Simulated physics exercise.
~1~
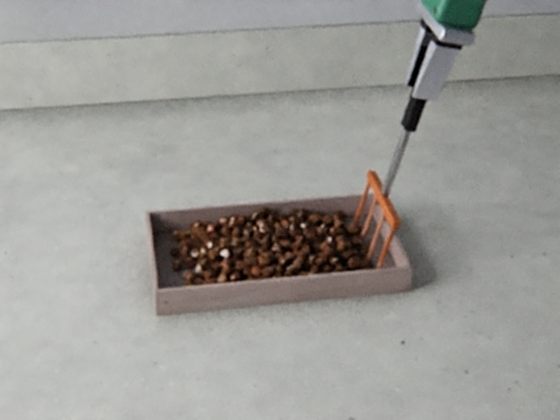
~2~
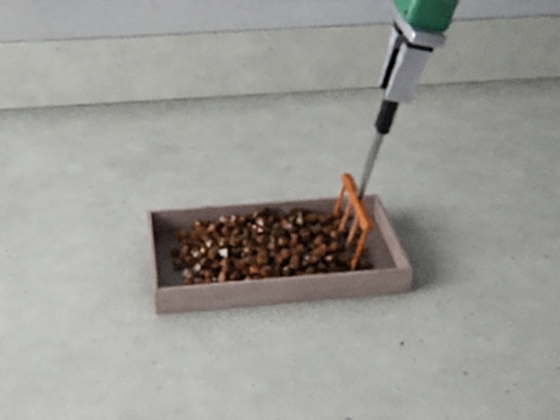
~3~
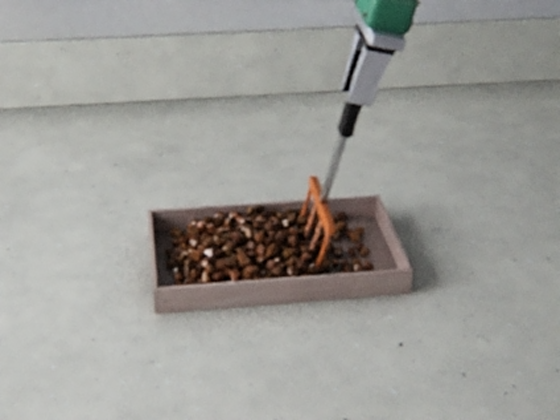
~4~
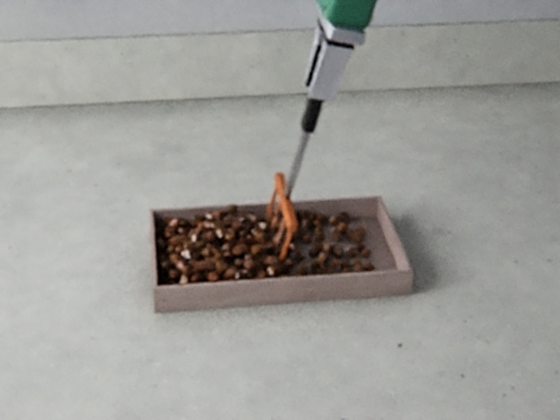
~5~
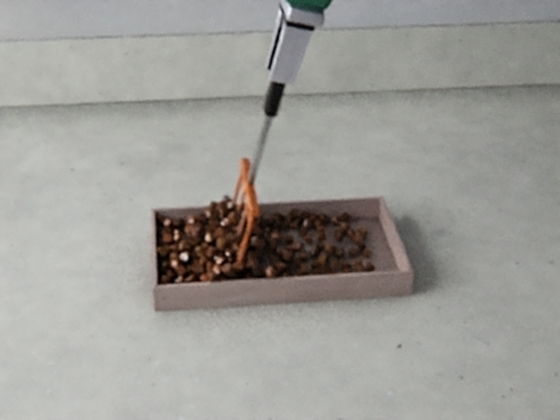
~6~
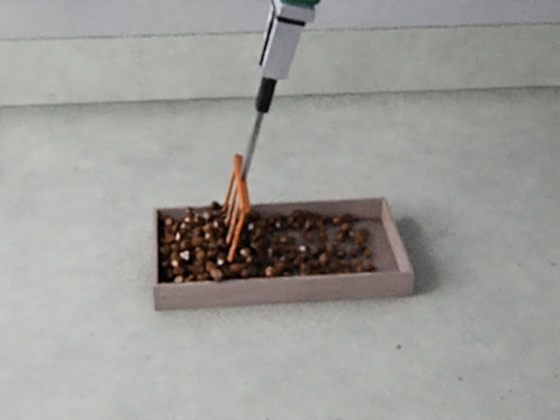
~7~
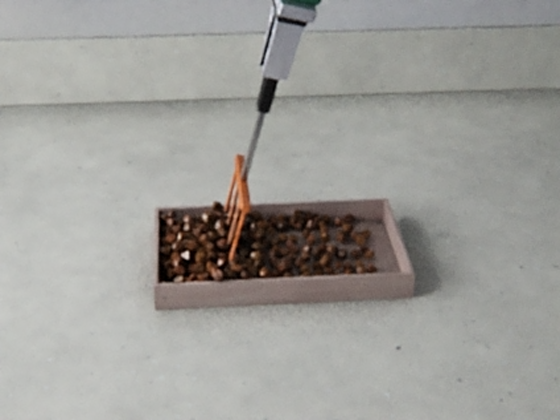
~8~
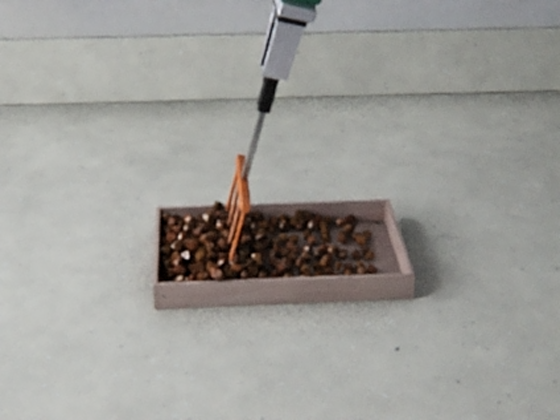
The video shows a robot arm drawing an orange comb leftward through a shallow tray of brown pellets, pushing some toward the left side and thinning the right, then stopping left of the middle and staying there, with the pellets still inside the tray.
